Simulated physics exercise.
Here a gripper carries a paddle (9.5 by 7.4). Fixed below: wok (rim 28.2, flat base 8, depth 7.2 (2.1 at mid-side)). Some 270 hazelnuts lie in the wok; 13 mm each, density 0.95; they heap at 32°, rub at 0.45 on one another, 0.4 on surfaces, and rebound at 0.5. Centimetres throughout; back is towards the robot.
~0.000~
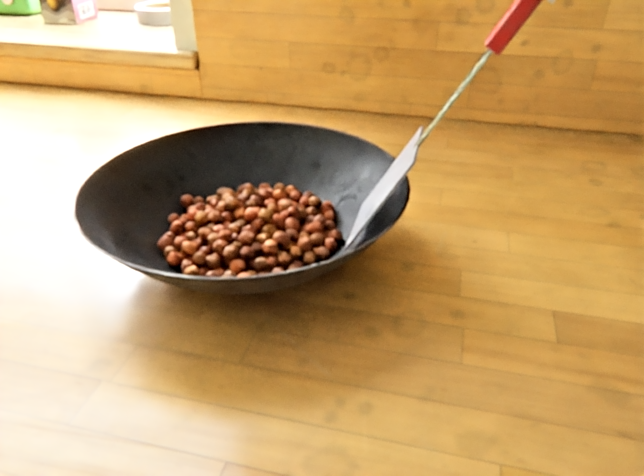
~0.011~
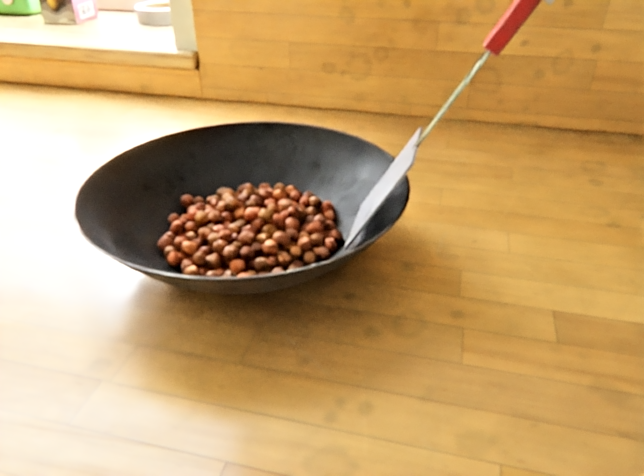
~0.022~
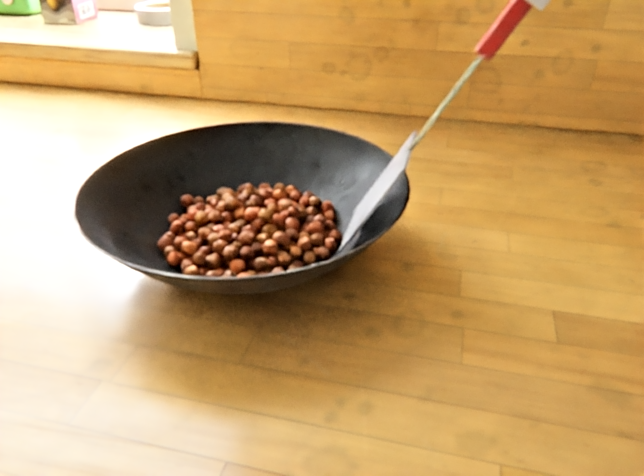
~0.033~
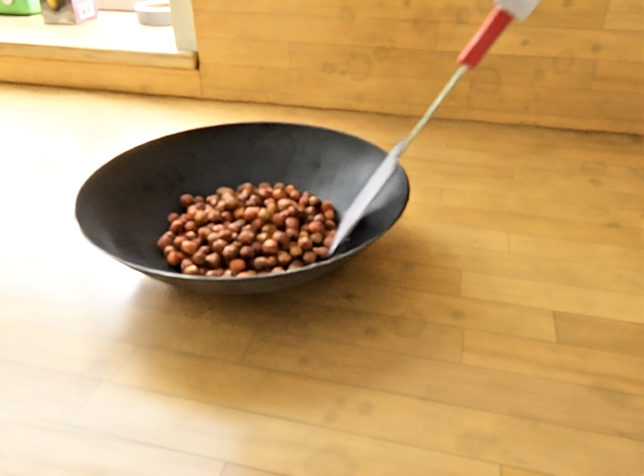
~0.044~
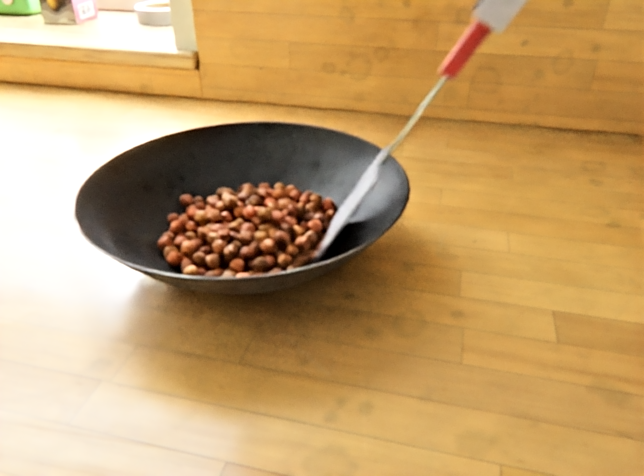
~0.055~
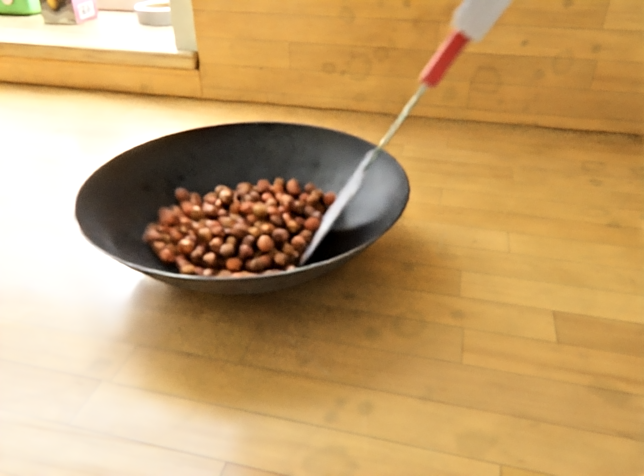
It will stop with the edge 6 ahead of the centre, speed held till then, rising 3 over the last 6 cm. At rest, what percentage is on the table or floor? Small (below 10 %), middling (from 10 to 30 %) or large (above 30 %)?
On the table or floor the share is middling, from 10 to 30 %.
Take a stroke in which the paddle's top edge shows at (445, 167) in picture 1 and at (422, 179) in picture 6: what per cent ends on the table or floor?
Some 0 per cent.
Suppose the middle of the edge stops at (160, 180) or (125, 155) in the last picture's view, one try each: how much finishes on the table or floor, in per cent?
About 40 and 45 per cent.
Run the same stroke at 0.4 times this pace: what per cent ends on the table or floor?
Some 0 per cent.
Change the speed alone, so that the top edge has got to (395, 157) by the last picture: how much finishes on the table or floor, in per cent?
About 0 per cent.
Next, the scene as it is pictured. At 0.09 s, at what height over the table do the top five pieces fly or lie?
Some 6 cm.
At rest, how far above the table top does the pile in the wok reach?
Some 6.5 cm.
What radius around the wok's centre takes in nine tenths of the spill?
About 60 cm.
By 0.09 s, sloping 60°, highest piece 6 above the table; 272 in the wok.
By 0.12 s, sloping 60°, highest piece 9 above the table; 271 in the wok, 1 on the blade or in flight.
By 0.34 s, sloping 60°, highest piece 13 above the table; 217 in the wok, 22 on the table or floor, 33 on the blade or in flight.
By 1.39 s, sloping 60°, highest piece 8 above the table; 217 in the wok, 55 on the table or floor.
Final count, 217 in the wok, 55 on the table or floor. That is 20 % on the table or floor.
